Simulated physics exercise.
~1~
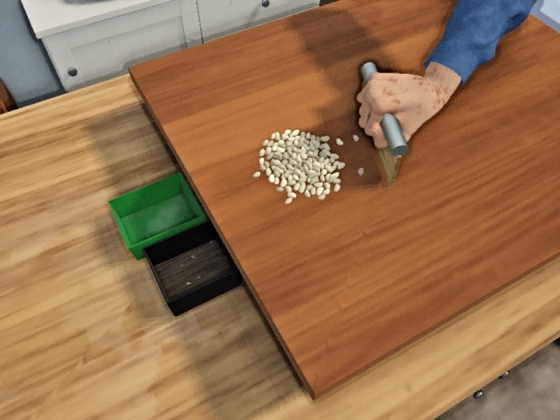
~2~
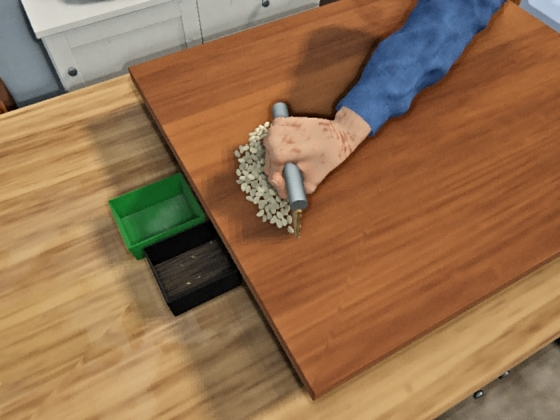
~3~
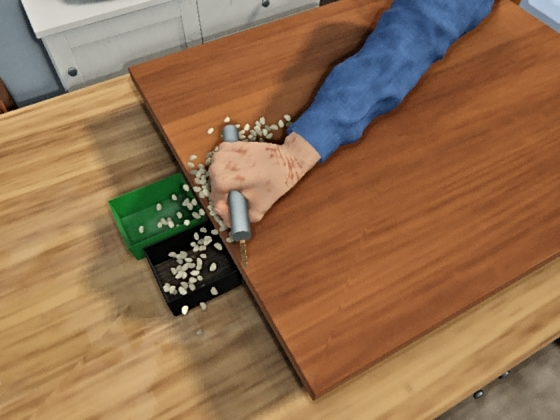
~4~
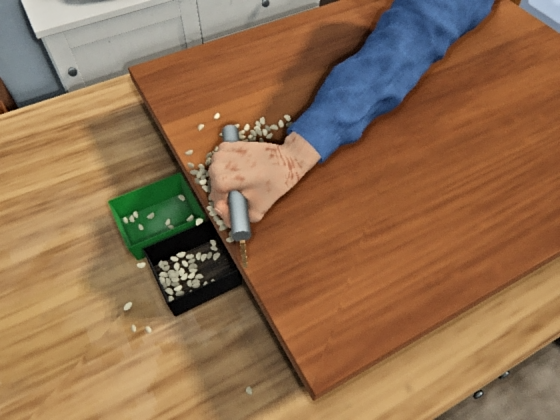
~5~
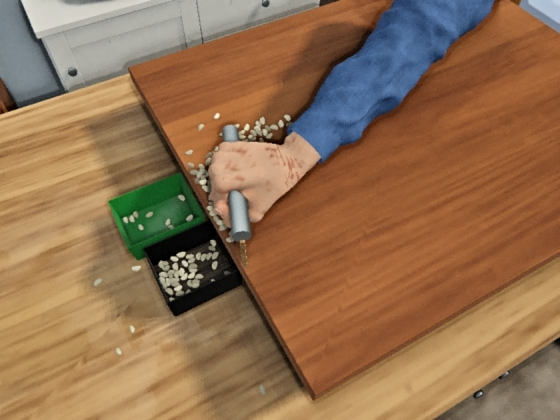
On a wooden board set on a table, a hand pushes a scraper left and down into a pile of white beans, stopping at the edge; many drop into the black tin, a few into the green tin, some scatter on the table, and others remain on the board.
